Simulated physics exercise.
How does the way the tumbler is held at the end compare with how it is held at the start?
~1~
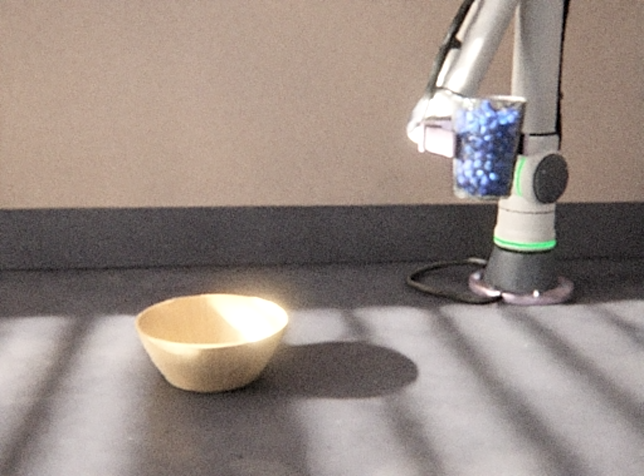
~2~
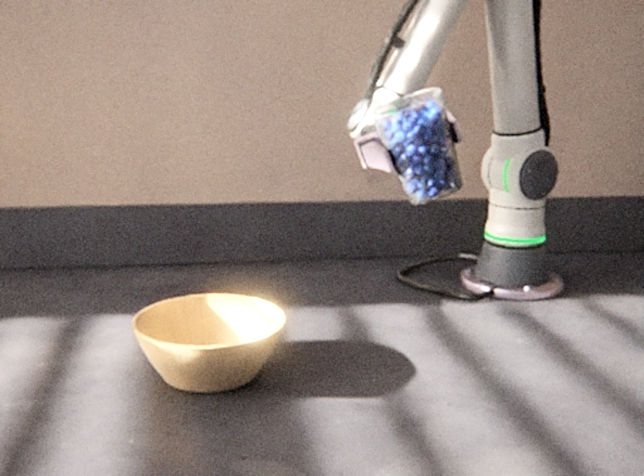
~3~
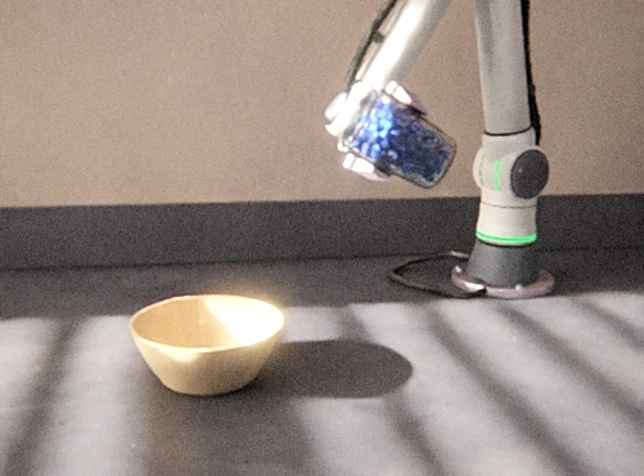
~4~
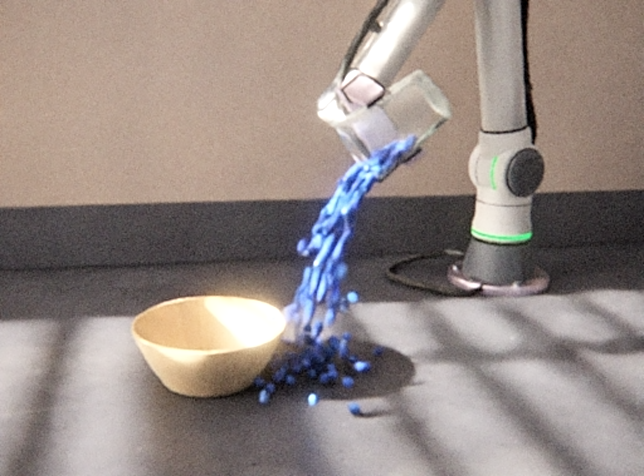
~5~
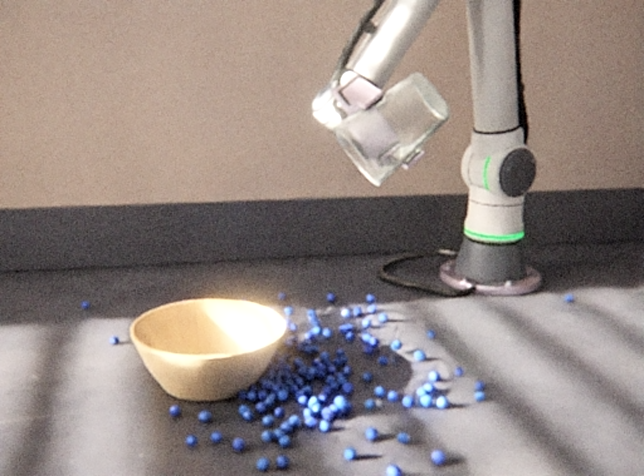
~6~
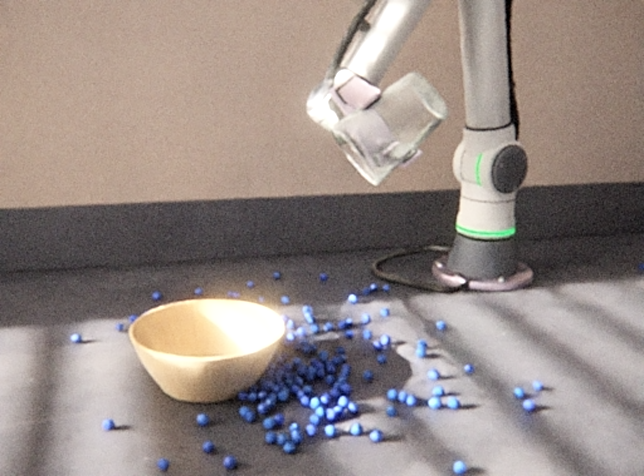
At the start the robot arm holds the tumbler upright, while at the end it holds it tipped over, upside down at a slant.
